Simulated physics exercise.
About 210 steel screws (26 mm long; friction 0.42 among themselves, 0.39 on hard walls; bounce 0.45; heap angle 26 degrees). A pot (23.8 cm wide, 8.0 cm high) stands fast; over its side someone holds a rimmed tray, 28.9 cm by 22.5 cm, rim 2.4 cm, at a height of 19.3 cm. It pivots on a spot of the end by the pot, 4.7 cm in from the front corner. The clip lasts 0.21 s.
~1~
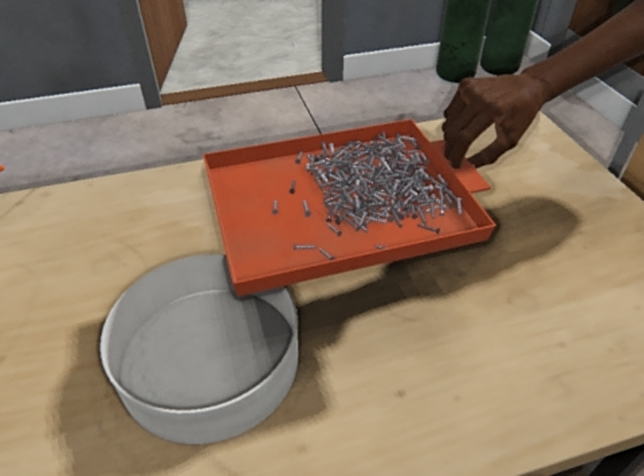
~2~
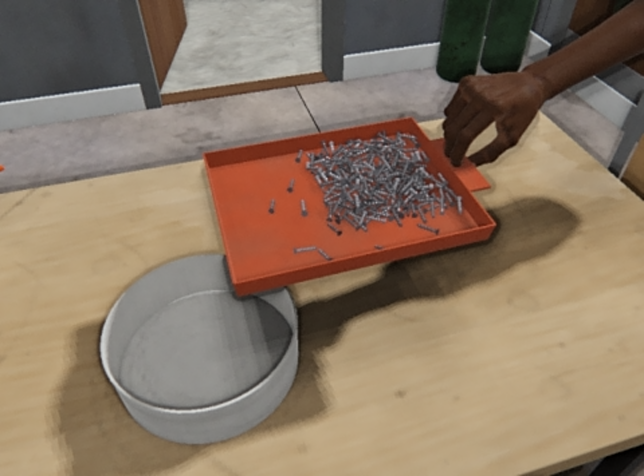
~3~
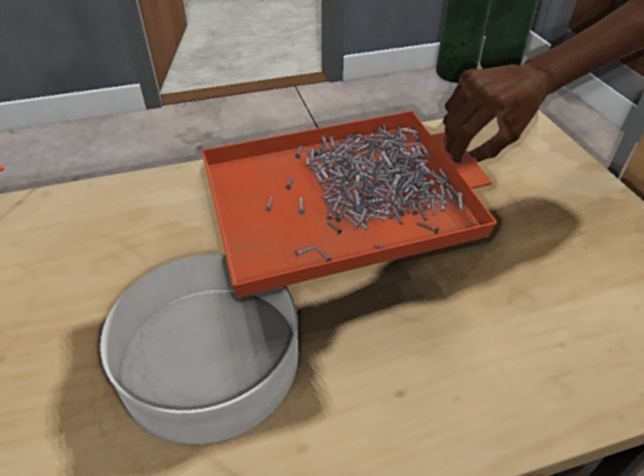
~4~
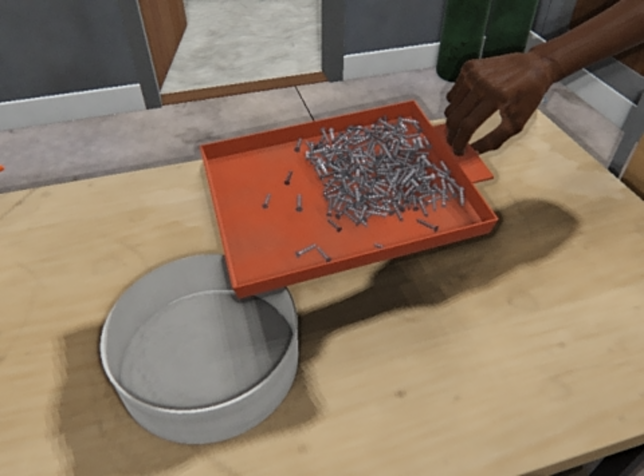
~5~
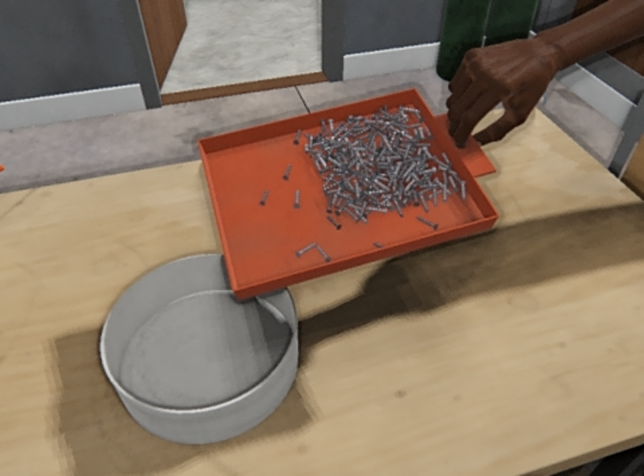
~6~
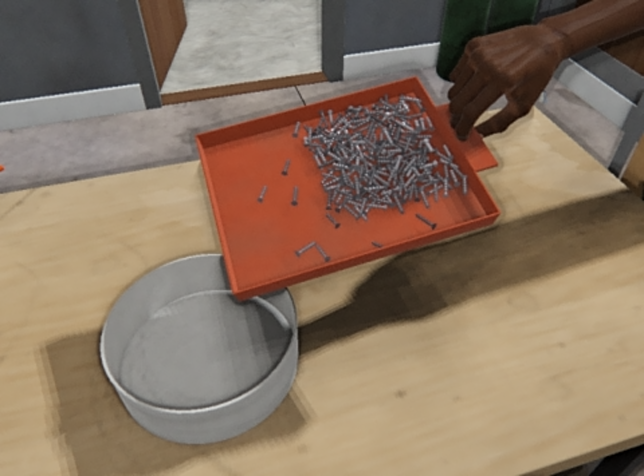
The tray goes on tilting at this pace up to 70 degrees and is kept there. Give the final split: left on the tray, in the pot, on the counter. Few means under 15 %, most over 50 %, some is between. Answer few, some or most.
Tray some, pot some, counter some.
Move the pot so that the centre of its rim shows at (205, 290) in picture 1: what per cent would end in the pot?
Some 5 per cent.
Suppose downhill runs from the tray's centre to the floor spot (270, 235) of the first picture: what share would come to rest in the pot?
About 65 per cent.
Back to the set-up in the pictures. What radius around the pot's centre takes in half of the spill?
Roughly 18 cm.
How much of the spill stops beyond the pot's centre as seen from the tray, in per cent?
About 20 per cent.
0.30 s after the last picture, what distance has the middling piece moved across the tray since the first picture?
About 4 cm.
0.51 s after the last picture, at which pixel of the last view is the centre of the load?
Near (315, 256).
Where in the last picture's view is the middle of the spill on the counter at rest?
Near (270, 454).
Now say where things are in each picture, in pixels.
In the first frame, tray tilt 0 degrees, front corners at (236, 280) and (492, 224); middle of the pieces at (377, 184); pot at (201, 323).
In the second frame, tray tilt 1 degrees, front corners at (236, 281) and (492, 223); middle of the pieces at (377, 182).
In the third frame, tray tilt 3 degrees, front corners at (236, 282) and (493, 221); middle of the pieces at (377, 179).
In the fourth frame, tray tilt 6 degrees, front corners at (236, 285) and (494, 218), lowest corner left front; middle of the pieces at (378, 173).
In the fifth frame, tray tilt 10 degrees, front corners at (235, 287) and (496, 214), lowest corner left front; middle of the pieces at (378, 166).
In the sixth frame, tray tilt 14 degrees, front corners at (235, 290) and (497, 211), lowest corner left front; middle of the pieces at (378, 160); pot at (201, 323).
Then, 0.30 s after the last picture, tilt 41 degrees; the tray holds 100 %, the pot 0 %.
Then, 0.51 s after the last picture, tilt 60 degrees; the tray holds 100 %, the pot 0 %.
Then, 0.83 s after the last picture, tilt 70 degrees; the tray holds 45 %, the pot 20 %.
In the end, tray 30 %, pot 25 %, counter 40 %.
